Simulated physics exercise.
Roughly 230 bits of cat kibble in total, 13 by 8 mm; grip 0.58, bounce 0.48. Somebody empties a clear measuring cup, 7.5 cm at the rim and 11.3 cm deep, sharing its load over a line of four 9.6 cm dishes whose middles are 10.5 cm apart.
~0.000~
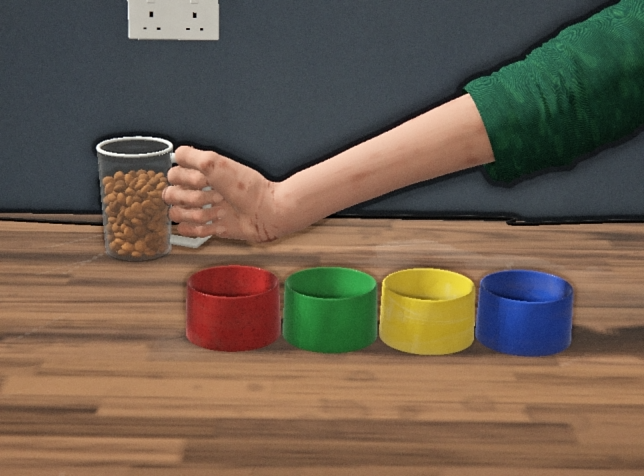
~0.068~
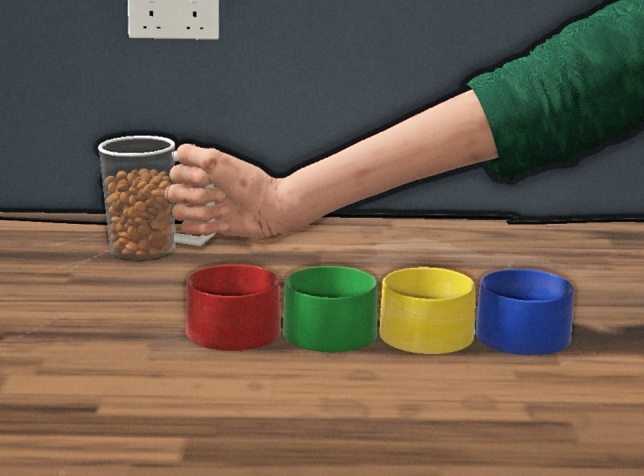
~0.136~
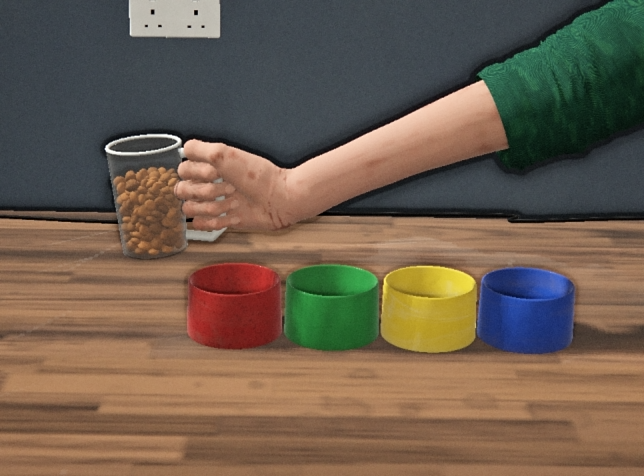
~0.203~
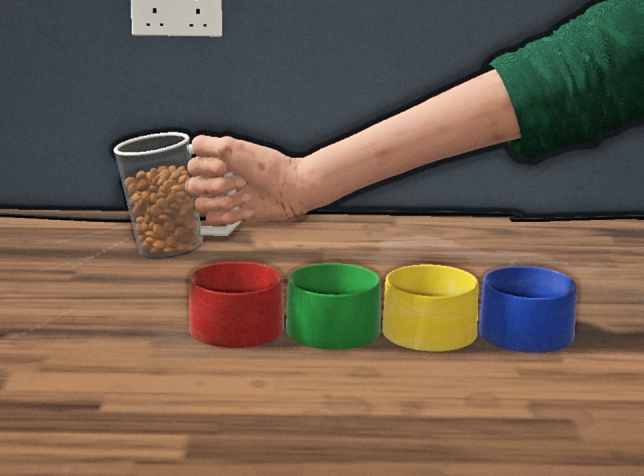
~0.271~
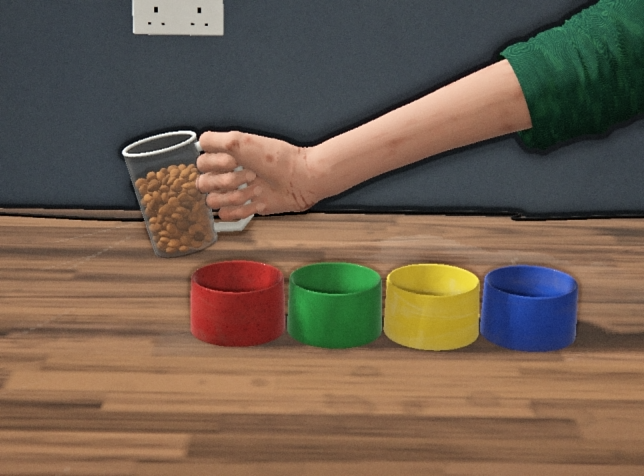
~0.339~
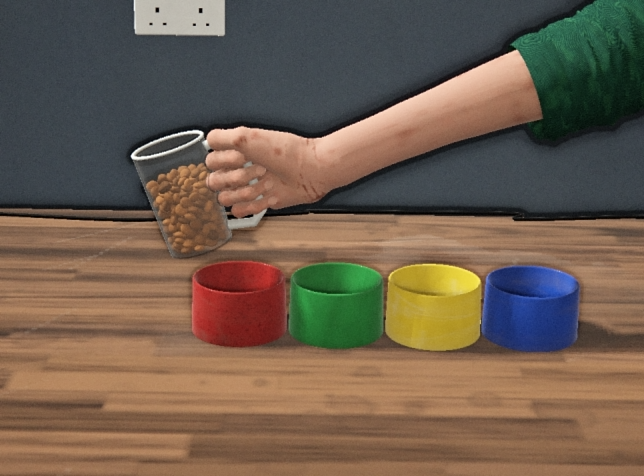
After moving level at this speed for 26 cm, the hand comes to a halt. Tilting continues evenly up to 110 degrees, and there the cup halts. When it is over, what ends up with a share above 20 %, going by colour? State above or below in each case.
Red: It will collect a share of a fifth or less; blue: It will collect a share of a fifth or less; green: It will collect a share beyond a fifth; yellow: It will collect a share of a fifth or less; counter: It will collect a share of a fifth or less.
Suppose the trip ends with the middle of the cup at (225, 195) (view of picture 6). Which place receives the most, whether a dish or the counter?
Most of it ends up at counter.
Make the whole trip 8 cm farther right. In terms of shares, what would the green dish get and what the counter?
Then the green dish would get 0 and the counter 0.
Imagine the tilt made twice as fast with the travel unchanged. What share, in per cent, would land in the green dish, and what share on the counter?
Result - green: 40; counter: 10.
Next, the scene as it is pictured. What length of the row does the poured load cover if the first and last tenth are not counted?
About 5 cm.
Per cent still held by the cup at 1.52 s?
Some 100 per cent of the load.
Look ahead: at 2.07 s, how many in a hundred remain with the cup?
80 per cent.
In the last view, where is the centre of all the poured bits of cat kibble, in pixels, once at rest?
I'd put it at about (333, 306).
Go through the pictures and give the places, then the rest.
The first picture shows cup at (137, 200), tilt 0 degrees, lip at (99, 147), moved 0.0 cm; middle of the pieces at (133, 213); red dish at (233, 282); green dish at (331, 283); yellow dish at (429, 285); blue dish at (527, 287).
The second picture shows cup at (140, 199), tilt 1 degrees, lip at (101, 146), moved 0.3 cm; middle of the pieces at (136, 212).
The third picture shows cup at (150, 197), tilt 5 degrees, lip at (108, 147), moved 1.2 cm; middle of the pieces at (147, 211).
The fourth picture shows cup at (162, 196), tilt 9 degrees, lip at (116, 149), moved 2.2 cm; middle of the pieces at (160, 210).
The fifth picture shows cup at (173, 195), tilt 13 degrees, lip at (125, 151), moved 3.3 cm; middle of the pieces at (173, 210).
The sixth picture shows cup at (185, 196), tilt 17 degrees, lip at (133, 155), moved 4.4 cm; middle of the pieces at (185, 210); red dish at (239, 277); green dish at (337, 279); yellow dish at (435, 281); blue dish at (533, 282). The cup turns about 60 degrees a second and travels 16 cm a second.
After 1.05 s, tilt 61 degrees; cup holds 100 %.
After 1.52 s, tilt 89 degrees; cup holds 100 %.
After 2.07 s, tilt 110 degrees; cup holds 80 %, green 20 %.
By 4.1 s all is still; red 0 %, blue 0 %, green 90 %, yellow 0 %, counter 0 %, cup 10 %.
